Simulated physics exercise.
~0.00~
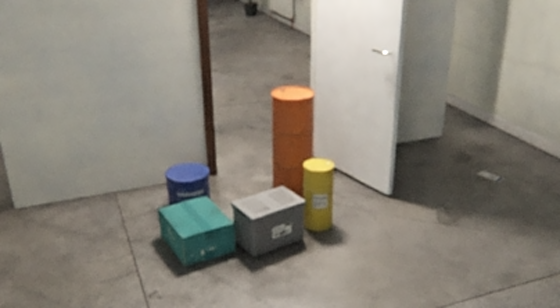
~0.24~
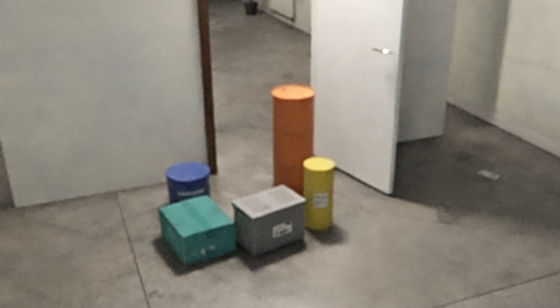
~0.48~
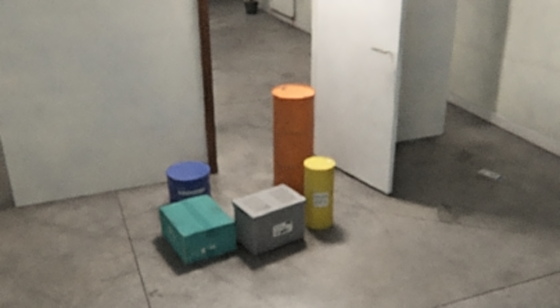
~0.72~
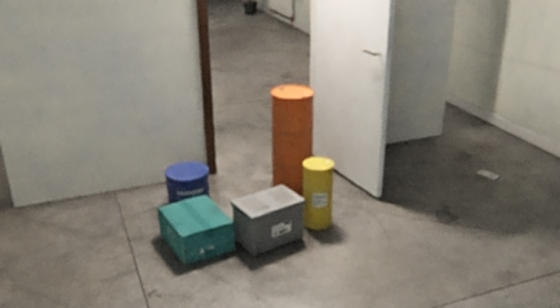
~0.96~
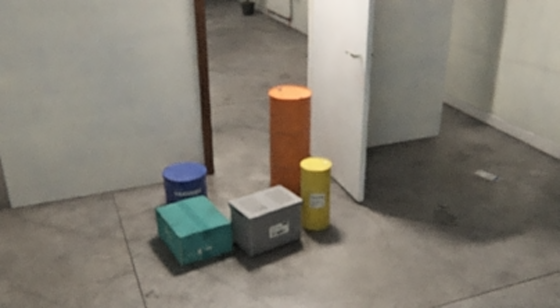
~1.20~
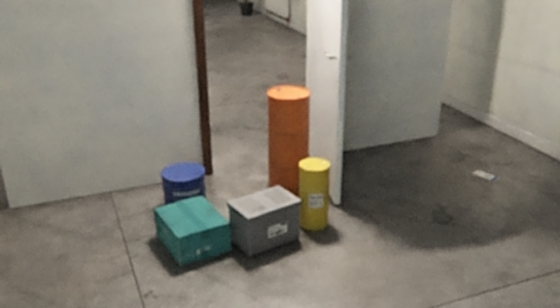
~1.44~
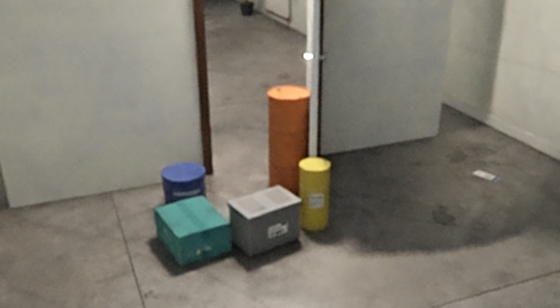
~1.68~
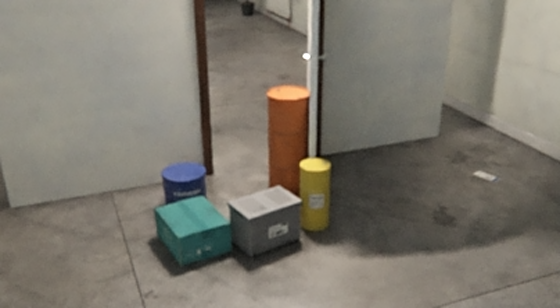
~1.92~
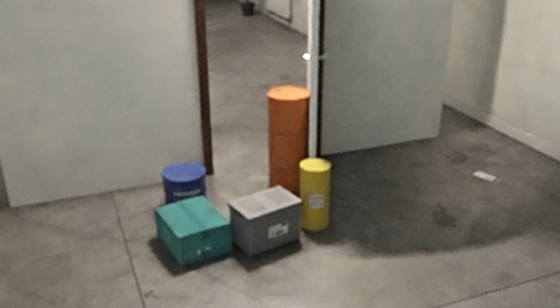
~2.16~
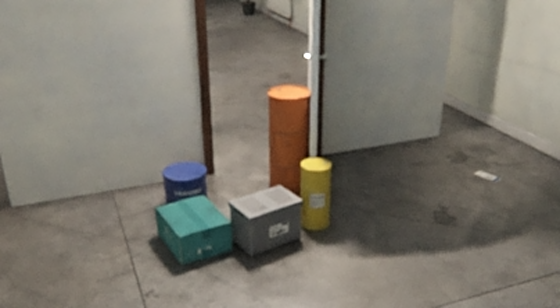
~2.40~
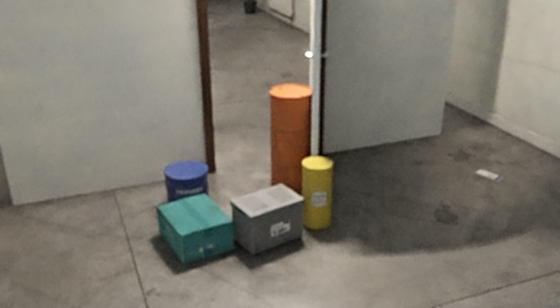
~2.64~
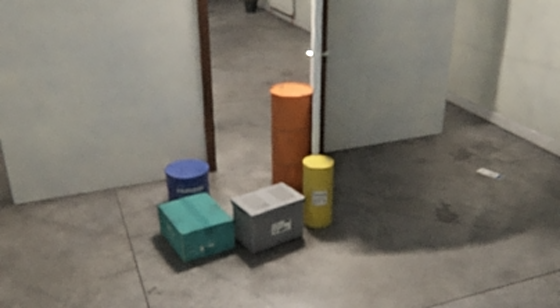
In a bare concrete room, a white door swings partway toward closing behind containers and stops ajar.
